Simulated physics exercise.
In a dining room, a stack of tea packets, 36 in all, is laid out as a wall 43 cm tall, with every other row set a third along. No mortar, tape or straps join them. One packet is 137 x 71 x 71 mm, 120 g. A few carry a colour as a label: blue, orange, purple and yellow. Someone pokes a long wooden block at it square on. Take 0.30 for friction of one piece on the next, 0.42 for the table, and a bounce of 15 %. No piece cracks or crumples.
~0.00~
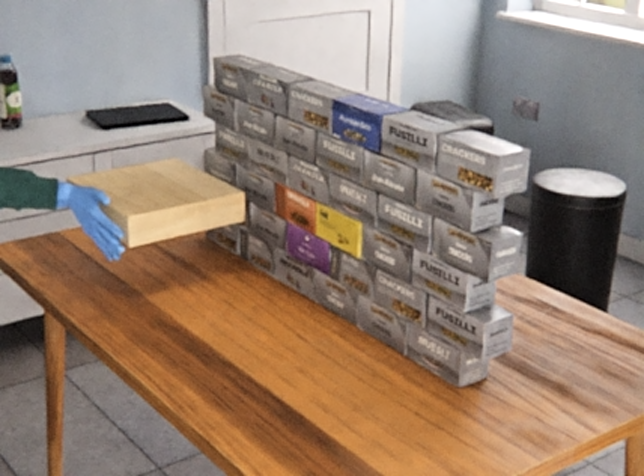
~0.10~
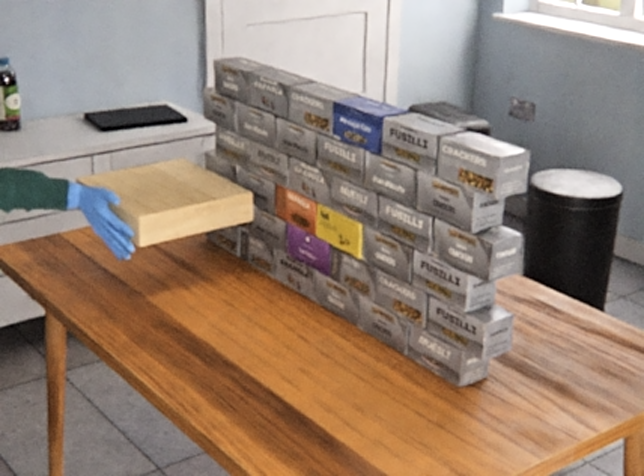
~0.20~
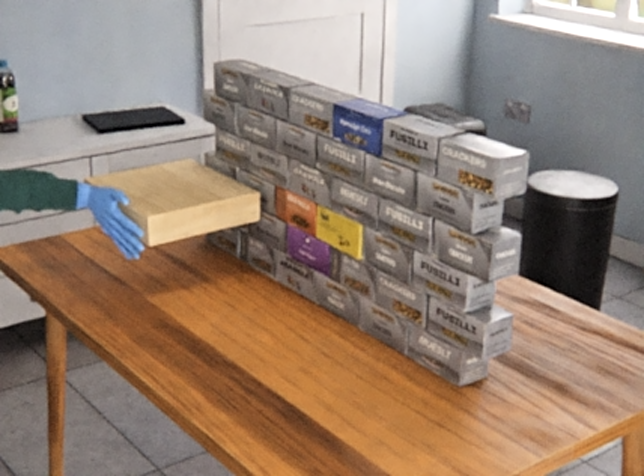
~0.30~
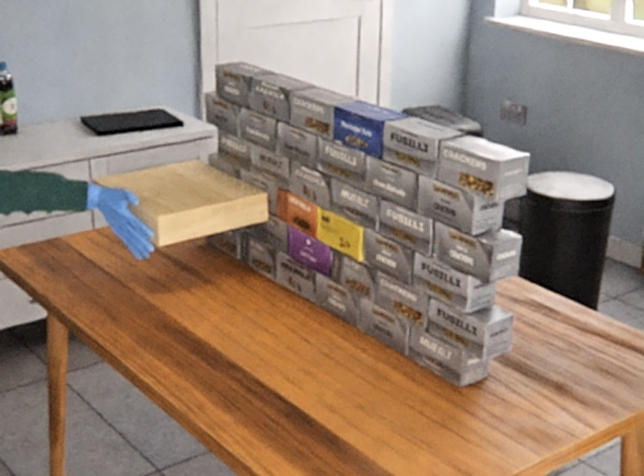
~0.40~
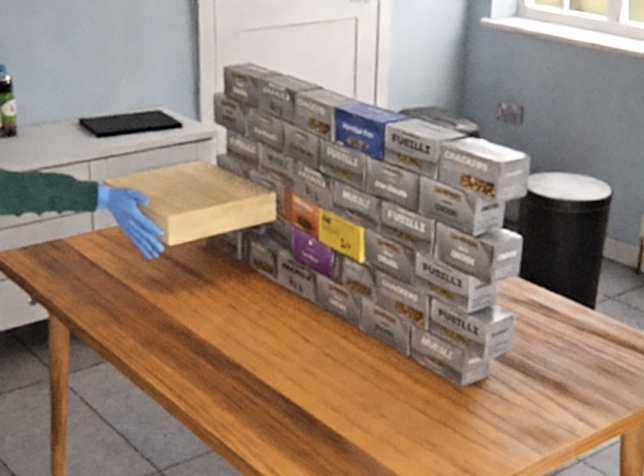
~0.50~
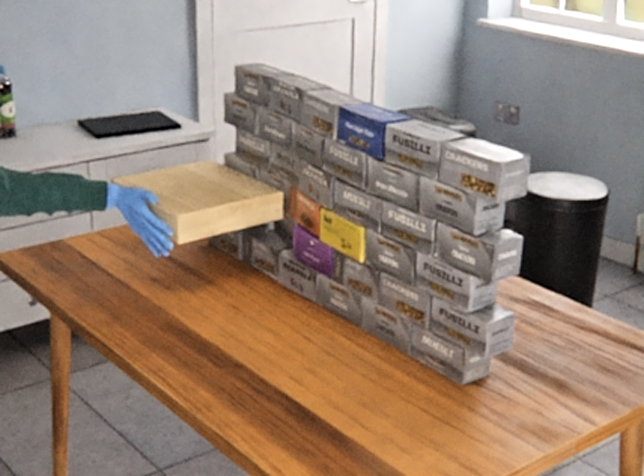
The video shows a blue-gloved hand pushing a wooden block rightward into a wall of mostly grey packets on a wooden table, and after contact, packets at the left side shift slightly, including an orange one beside the yellow packet.
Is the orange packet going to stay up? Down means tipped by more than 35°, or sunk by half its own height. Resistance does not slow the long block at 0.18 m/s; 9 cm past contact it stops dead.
That packet comes down.
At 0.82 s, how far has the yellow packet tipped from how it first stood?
About 0°.
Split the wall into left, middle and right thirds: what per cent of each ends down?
Left 90, middle 50, right 0 per cent.
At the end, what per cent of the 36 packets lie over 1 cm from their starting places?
It is 45 per cent.
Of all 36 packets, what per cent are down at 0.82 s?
By then 20 per cent.
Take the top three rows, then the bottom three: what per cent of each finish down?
From the top 60, from the bottom 30 per cent.
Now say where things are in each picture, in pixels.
In the first frame (places mark the middle of the side facing us; the camera moves round a little), block in hand (235, 206) 45 mm short of touching; orange packet (294, 208); blue packet (355, 126); yellow packet (336, 230); nothing disturbed.
In the second frame, block in hand (243, 206) 27 mm short of touching; orange packet (294, 209).
In the third frame, block in hand (250, 206) 9 mm short of touching; orange packet (294, 211).
In the fourth frame, block in hand (258, 206) 9 mm in; orange packet (296, 212); 4 disturbed, none down.
In the fifth frame, block in hand (267, 206) 27 mm in; orange packet (300, 212) shifted 10 mm; 13 disturbed, none down.
In the sixth frame, block in hand (274, 204) 45 mm in; orange packet (303, 210) shifted 19 mm; blue packet (359, 132); purple packet (311, 253); 14 disturbed, none down.
After 0.82 s, 7 of the 36 packets down; orange packet leaning 28°; blue packet leaning 29°.
After 1.24 s, 17 of the 36 packets down; orange packet on its side; blue packet leaning 38°, 32 cm lower.
By the end (1.9 s), 17 of the 36 packets down; orange packet on its side; blue packet on its side; purple packet unmoved. As the last picture would show them, middles, orange packet near (383, 260).
